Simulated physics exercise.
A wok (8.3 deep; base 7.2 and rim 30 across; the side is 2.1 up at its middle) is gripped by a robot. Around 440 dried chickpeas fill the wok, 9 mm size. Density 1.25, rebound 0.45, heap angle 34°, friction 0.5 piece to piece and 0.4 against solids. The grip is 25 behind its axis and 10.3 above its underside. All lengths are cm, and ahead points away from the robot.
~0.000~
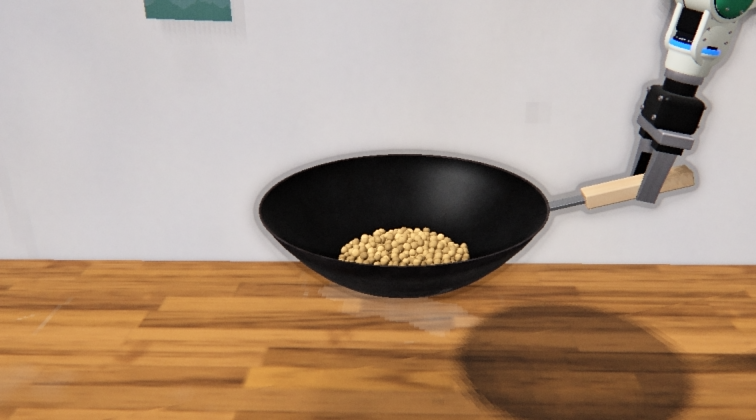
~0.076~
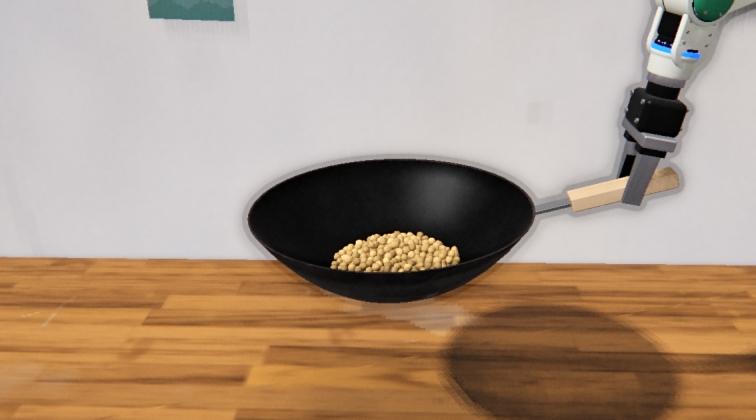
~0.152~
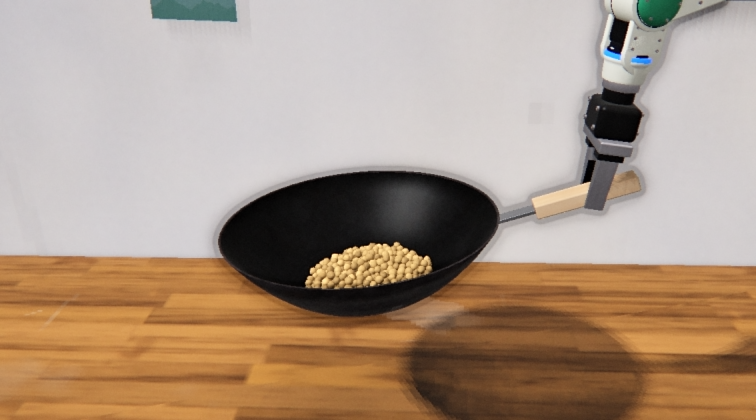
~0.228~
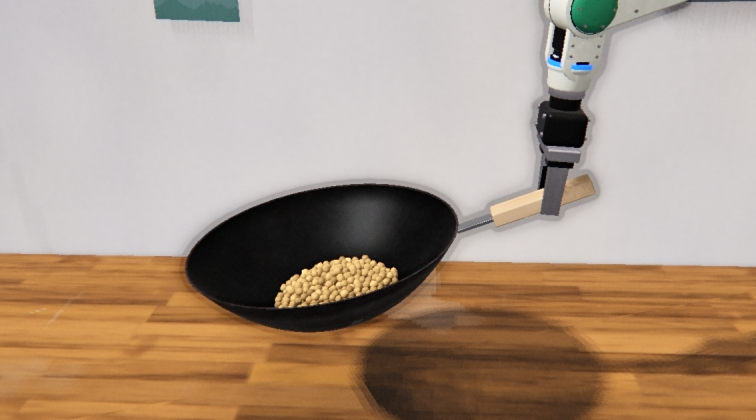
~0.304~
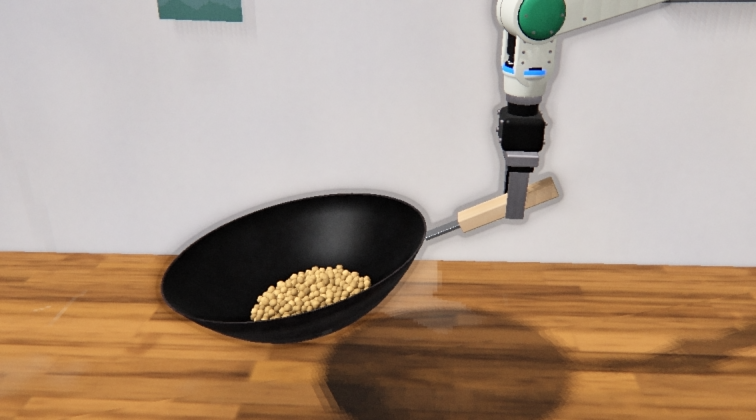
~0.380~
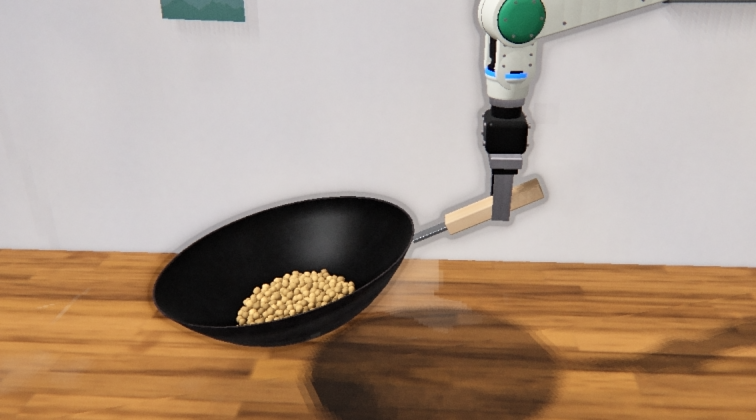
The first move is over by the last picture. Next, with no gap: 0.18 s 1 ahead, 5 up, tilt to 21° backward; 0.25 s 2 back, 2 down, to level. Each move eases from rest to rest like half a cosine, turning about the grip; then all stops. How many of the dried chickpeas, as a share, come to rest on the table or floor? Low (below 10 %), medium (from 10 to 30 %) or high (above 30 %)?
On the table or floor the share is high, above 30 %.
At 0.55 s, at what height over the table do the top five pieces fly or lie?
Some 40 cm.
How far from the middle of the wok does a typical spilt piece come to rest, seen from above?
Roughly 30 cm.
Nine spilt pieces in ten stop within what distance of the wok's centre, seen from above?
Roughly 55 cm.
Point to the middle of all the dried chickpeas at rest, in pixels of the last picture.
Around (257, 252).
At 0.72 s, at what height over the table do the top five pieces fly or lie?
About 49 cm.
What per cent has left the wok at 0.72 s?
Near 60 per cent so far.
After 0.55 s, tilted 21° backward, highest piece 40 above the table; 437 in the wok.
After 0.72 s, tilted 6° backward, highest piece 49 above the table; 174 in the wok, 263 in flight or on a rim.
After 1.01 s, level, highest piece 28 above the table; 236 in the wok, 175 on the table or floor, 26 in flight or on a rim.
After 2.06 s, level, highest piece 23 above the table; 236 in the wok, 201 on the table or floor.
At rest, 236 in the wok, 201 on the table or floor. That is 46 % on the table or floor.
